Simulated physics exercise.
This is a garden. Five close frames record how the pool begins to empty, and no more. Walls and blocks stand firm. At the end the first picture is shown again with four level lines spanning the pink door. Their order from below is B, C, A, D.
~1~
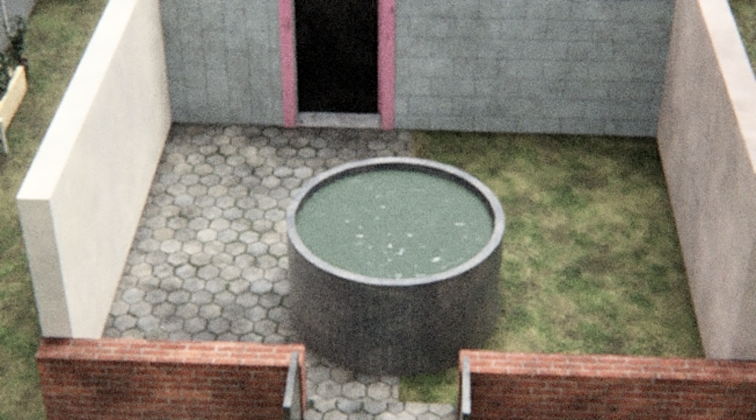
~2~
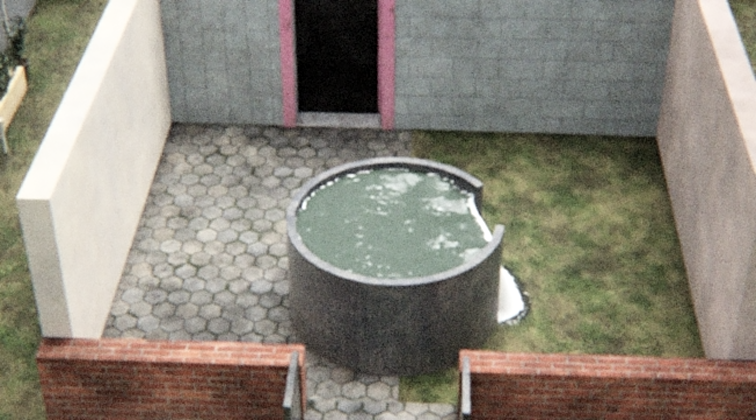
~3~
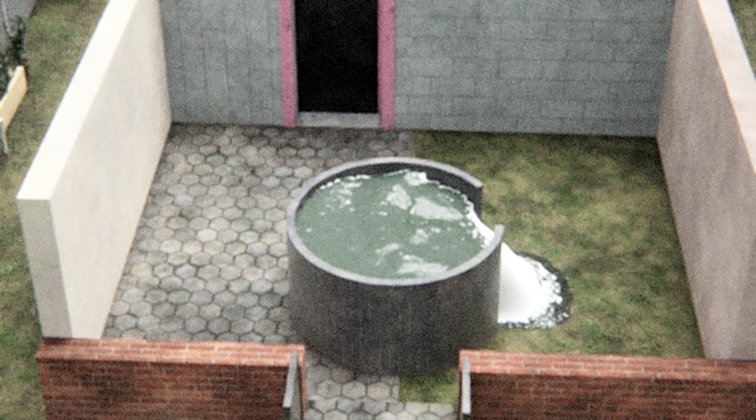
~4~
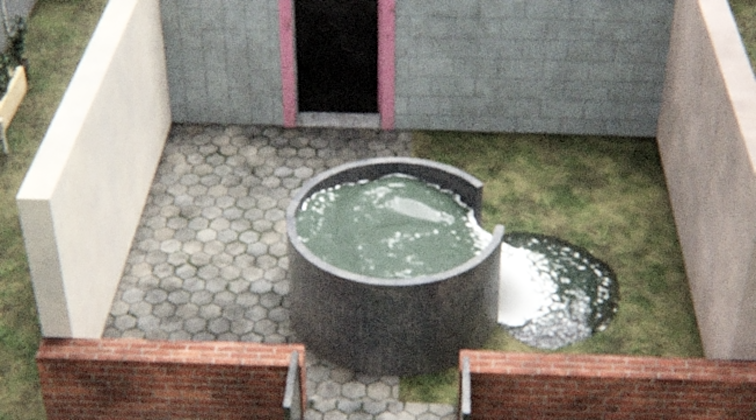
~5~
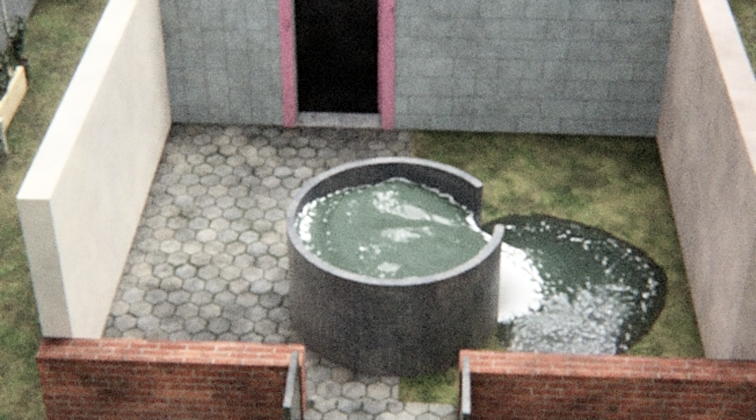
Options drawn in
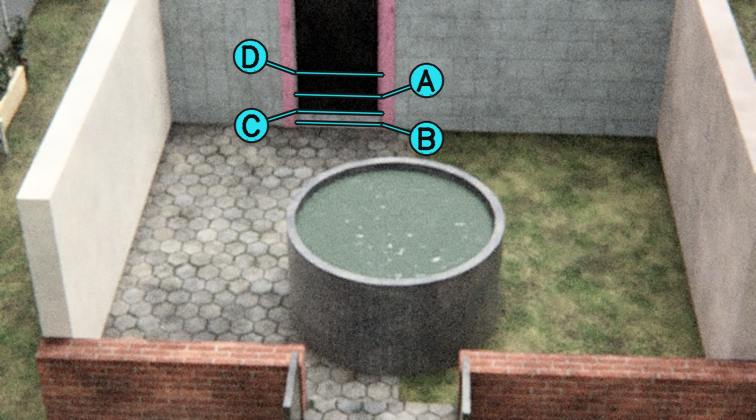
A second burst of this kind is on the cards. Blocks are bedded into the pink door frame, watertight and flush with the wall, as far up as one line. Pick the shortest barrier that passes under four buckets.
Use mark B.
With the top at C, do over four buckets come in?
No.
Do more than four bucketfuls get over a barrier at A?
No, not at all.
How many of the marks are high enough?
All four.
On the marked copy, A at (338, 95); B at (339, 123); C at (339, 112); D at (338, 73); from the bottom up B, C, A, D.
With A, nothing gets over.
With B, a splash gets over, under a bucket.
With C, nothing gets over.
With D, nothing gets over.
